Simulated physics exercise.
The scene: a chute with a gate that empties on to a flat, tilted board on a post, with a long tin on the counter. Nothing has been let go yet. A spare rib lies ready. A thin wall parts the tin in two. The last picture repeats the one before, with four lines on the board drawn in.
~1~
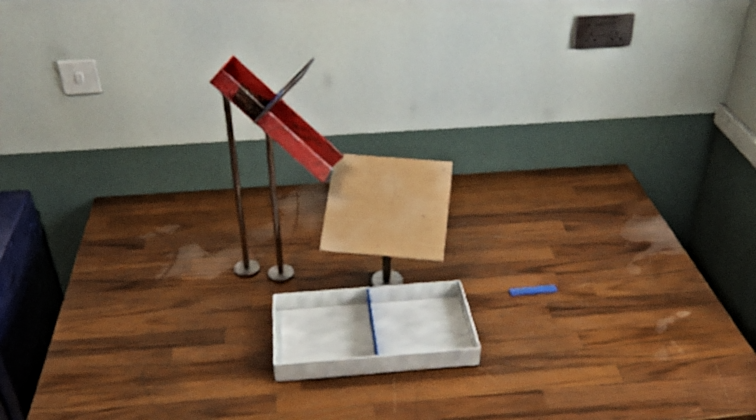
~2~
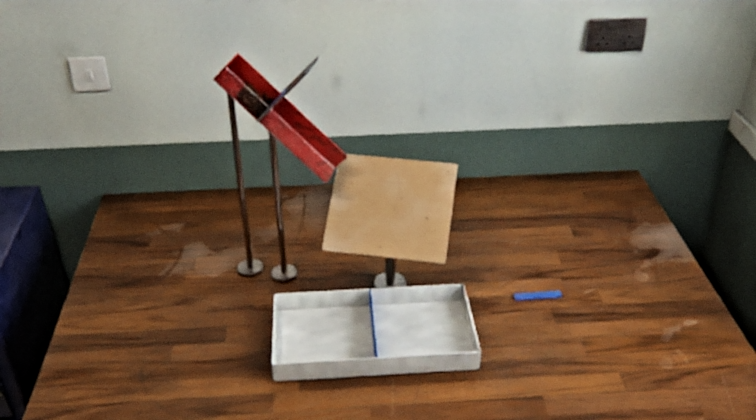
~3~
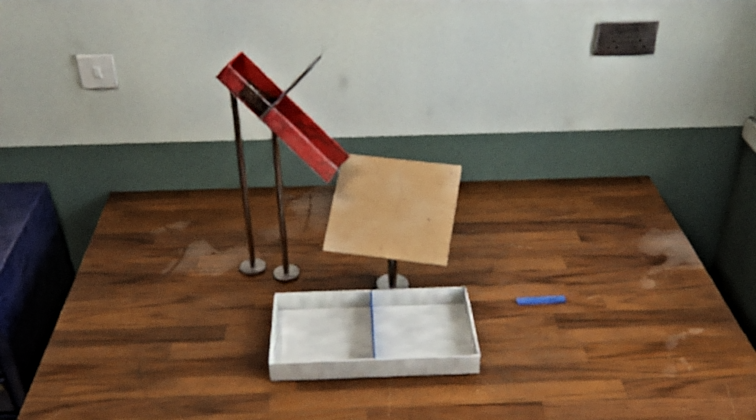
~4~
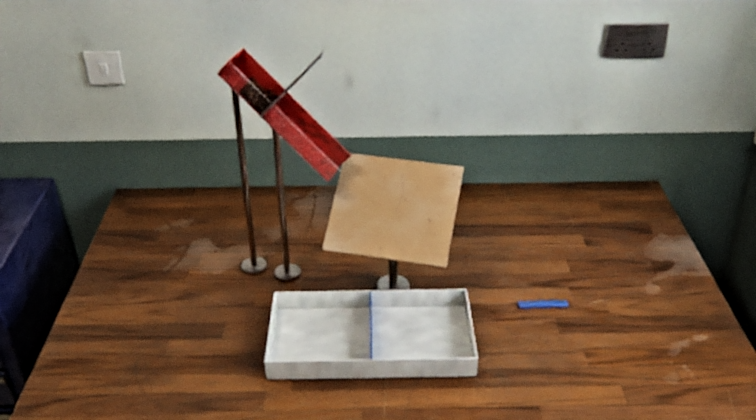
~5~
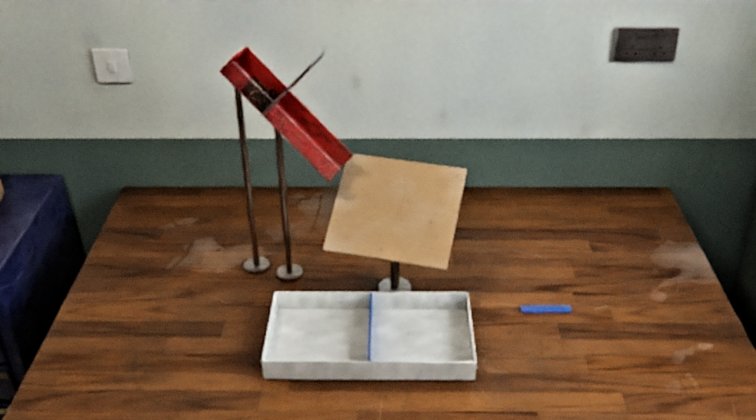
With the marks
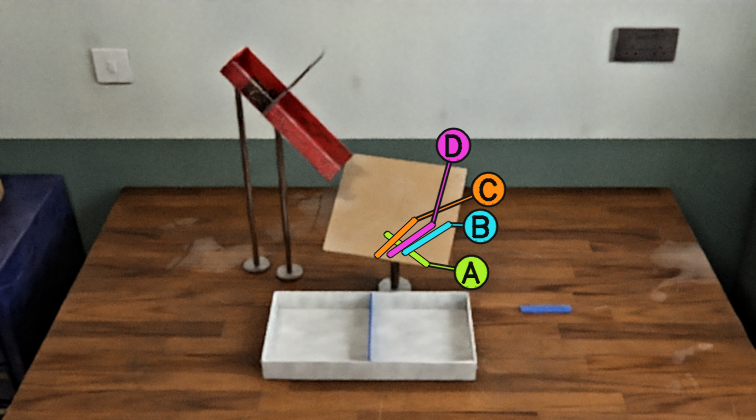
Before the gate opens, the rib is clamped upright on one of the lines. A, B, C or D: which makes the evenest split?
Line D.
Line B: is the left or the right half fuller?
More lands on the right.
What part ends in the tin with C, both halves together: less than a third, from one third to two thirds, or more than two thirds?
More than two thirds.
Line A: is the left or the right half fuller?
The right half.
On the marked copy, line A from (387, 234) to (426, 264); line B from (448, 224) to (405, 252); line C from (414, 220) to (377, 255); line D from (432, 224) to (390, 254).
With A, of what is caught, about a tenth in the left half, almost all in the right.
With B, of what is caught, about a tenth in the left half, almost all in the right.
With C, of what is caught, the larger part in the left half, about a tenth in the right.
With D, of what is caught, roughly half in the left half, roughly half in the right.
